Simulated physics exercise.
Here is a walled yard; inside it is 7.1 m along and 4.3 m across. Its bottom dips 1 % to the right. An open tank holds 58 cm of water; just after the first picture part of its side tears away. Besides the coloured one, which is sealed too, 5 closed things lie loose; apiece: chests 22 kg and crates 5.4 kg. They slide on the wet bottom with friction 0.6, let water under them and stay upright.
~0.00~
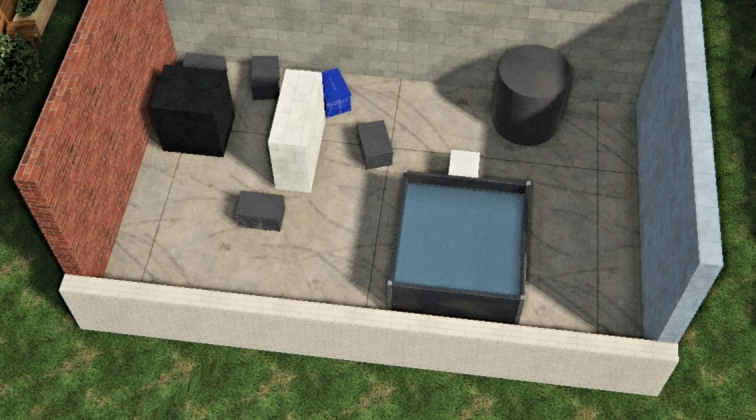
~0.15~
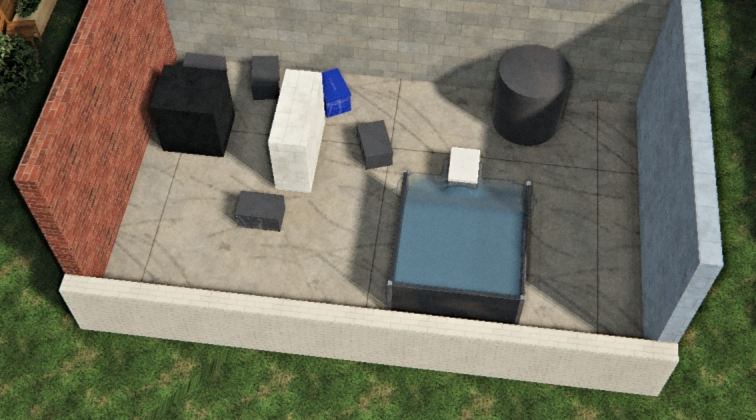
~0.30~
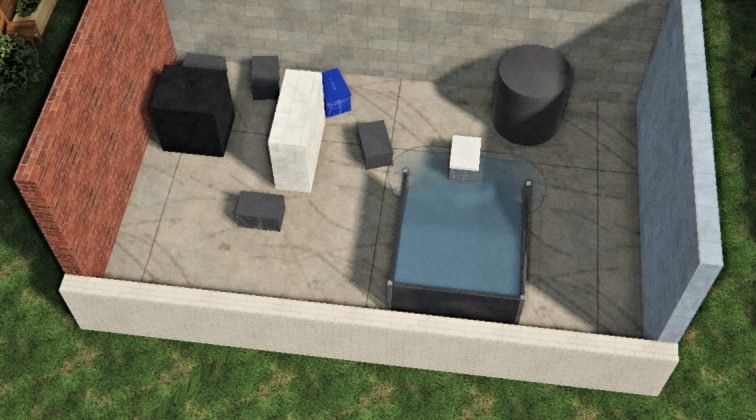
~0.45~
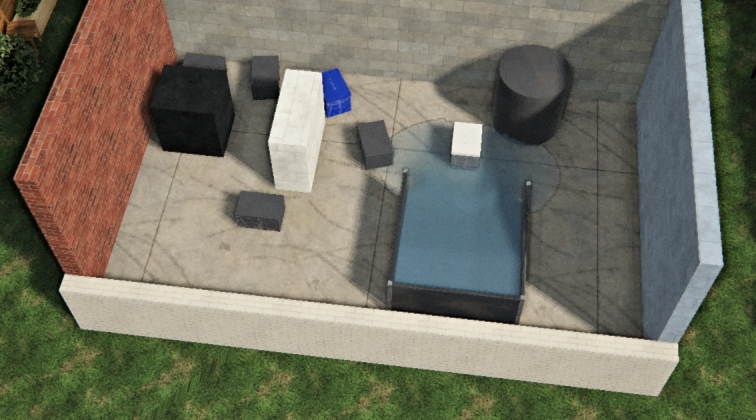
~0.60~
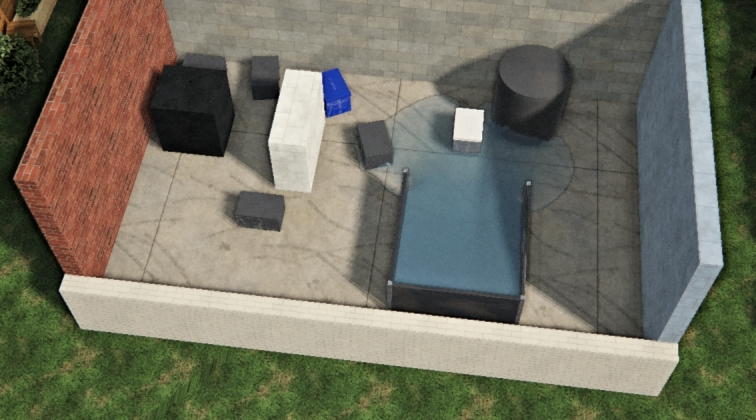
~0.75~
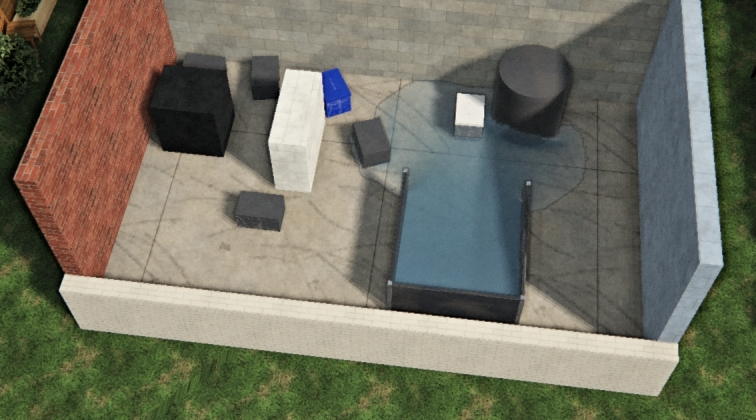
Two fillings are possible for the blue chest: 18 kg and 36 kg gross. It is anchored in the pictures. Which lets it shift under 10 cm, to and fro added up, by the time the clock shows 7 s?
I expect that neither load is enough.
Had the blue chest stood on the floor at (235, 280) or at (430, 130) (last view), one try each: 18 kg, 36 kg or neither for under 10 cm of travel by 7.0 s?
In that order: The smaller is enough; neither holds.
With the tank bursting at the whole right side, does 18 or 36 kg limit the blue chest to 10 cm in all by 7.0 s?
Then the smaller load will do.
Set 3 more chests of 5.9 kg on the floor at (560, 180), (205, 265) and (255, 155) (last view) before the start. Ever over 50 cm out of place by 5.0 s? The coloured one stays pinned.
In that order: Over, less, short of it.
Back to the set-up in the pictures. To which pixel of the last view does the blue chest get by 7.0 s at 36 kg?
Near (271, 90).
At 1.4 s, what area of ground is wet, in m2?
About 11.0 m2.
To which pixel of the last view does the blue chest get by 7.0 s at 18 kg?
Near (255, 116).
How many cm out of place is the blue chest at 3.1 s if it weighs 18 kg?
About 120 cm.
After 1.4 s the blue chest would be 0 cm from its start with 18 kg and 0 cm from its start with 36 kg; 1 cm of water round it then.
After 3.1 s the blue chest would be 115 cm from its start with 18 kg and 63 cm from its start with 36 kg; 10 cm of water round it then.
After 4.9 s the blue chest would be 116 cm from its start with 18 kg and 89 cm from its start with 36 kg; 7 cm of water round it then.
After 7.0 s the blue chest would be 124 cm from its start with 18 kg and 89 cm from its start with 36 kg; 6 cm of water round it then.
